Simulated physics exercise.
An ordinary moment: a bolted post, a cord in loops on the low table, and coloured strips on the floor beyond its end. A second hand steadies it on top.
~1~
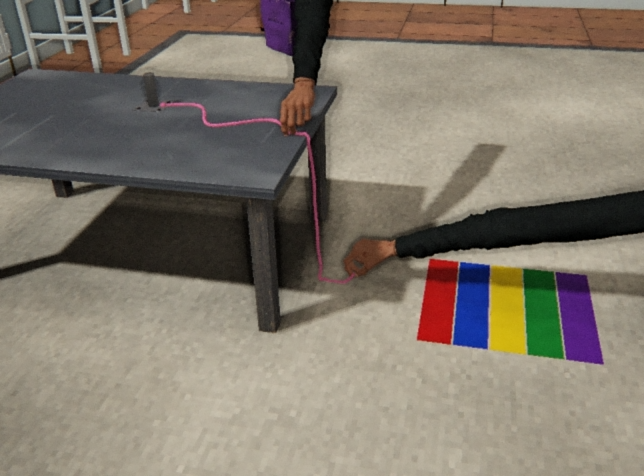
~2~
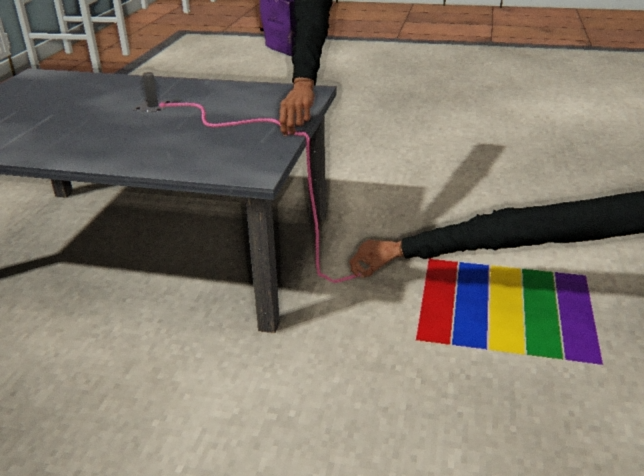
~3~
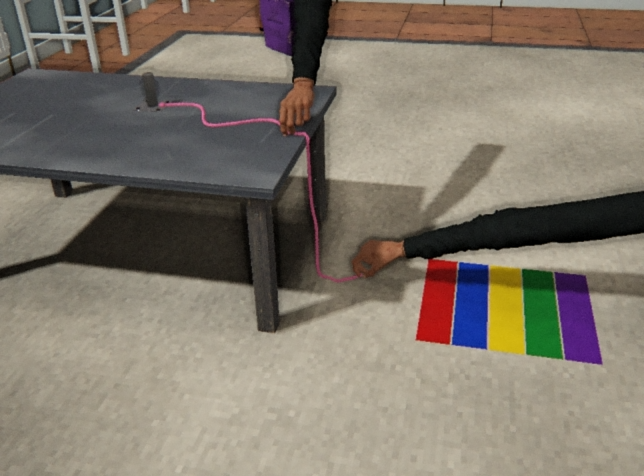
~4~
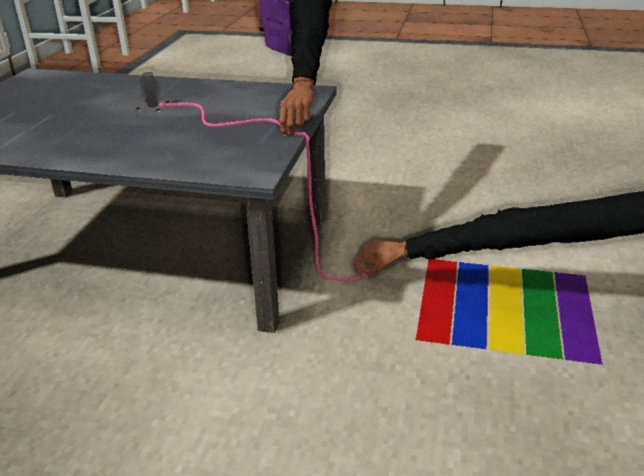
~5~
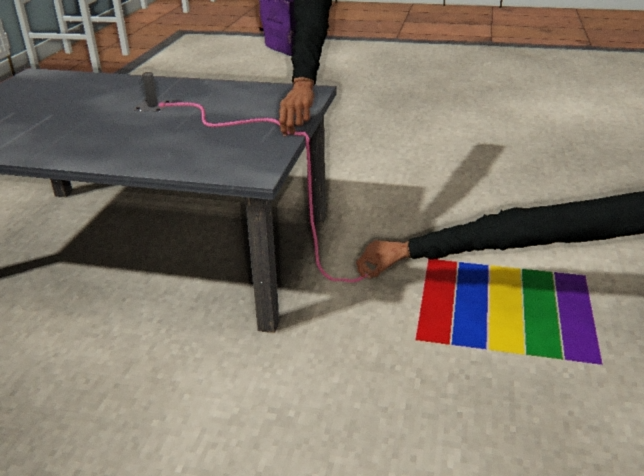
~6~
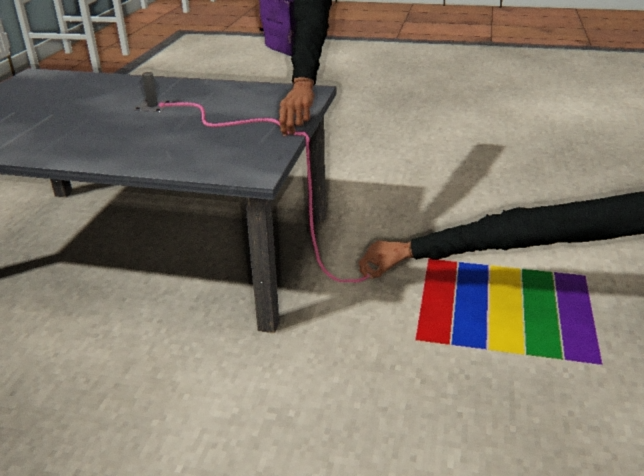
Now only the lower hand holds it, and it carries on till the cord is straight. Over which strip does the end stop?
The end stops over the yellow strip.
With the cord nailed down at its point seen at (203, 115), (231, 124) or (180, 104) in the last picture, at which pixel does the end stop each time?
About (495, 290), (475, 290) and (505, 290).
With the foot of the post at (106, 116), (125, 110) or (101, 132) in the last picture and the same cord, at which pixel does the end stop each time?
Try by try, around (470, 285), (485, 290) and (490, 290).
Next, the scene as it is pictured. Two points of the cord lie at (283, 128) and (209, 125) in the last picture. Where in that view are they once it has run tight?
At (318, 141), then (241, 119).
A little later, end near (440, 283); over red.
Next, end near (485, 289); over blue.
When it is tight, end near (511, 292); over yellow. It gets as far as the yellow strip.
